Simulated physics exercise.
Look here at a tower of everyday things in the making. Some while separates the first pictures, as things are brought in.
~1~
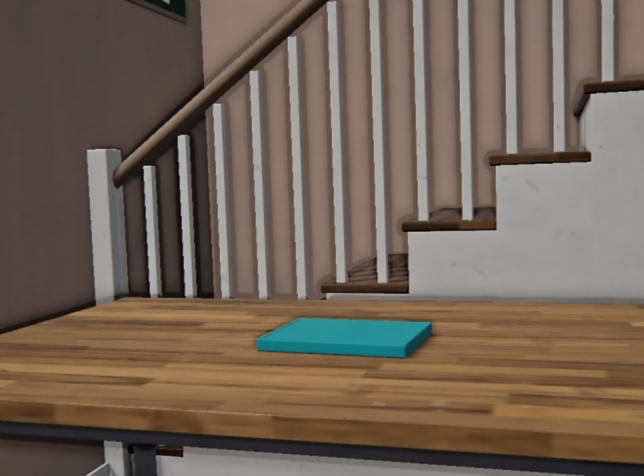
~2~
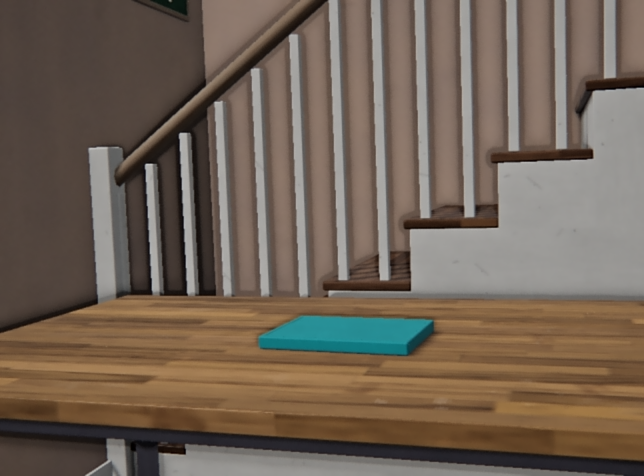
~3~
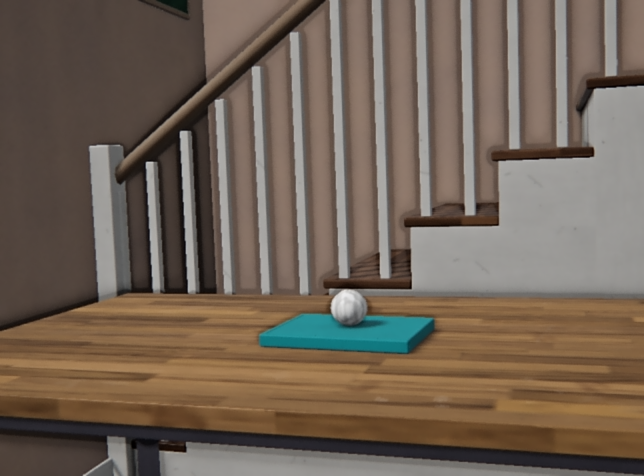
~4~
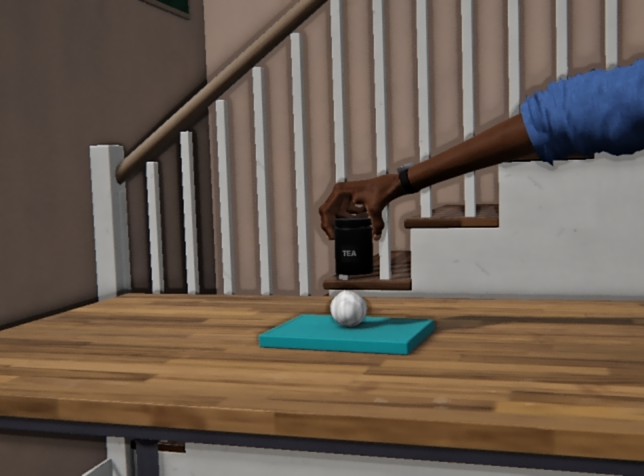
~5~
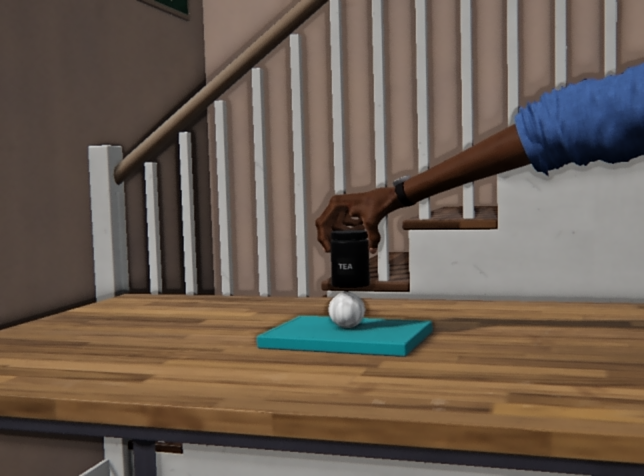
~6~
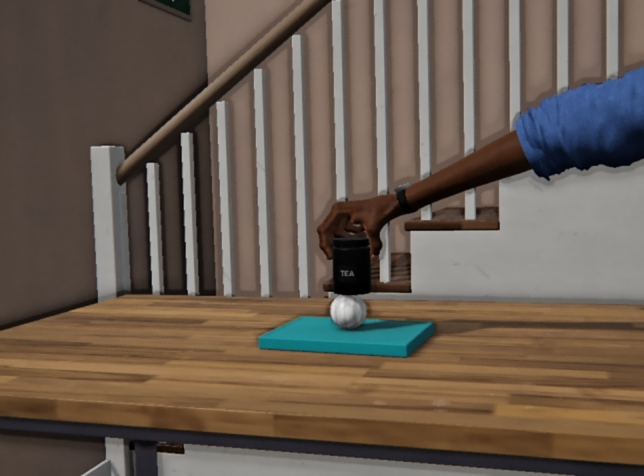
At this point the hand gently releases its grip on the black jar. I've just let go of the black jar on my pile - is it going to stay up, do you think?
I expect something to leave its place.
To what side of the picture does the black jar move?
Rightwards.
Then, 0.50 s on from there, black jar now fallen.
Then, 1.40 s on from there, things are still on the move.
Then, 2.00 s on from there, as before.
In the end, fallen, black jar; the other 2 unmoved. At the end, from the last picture's camera, black jar near (466, 367). The pile comes apart.
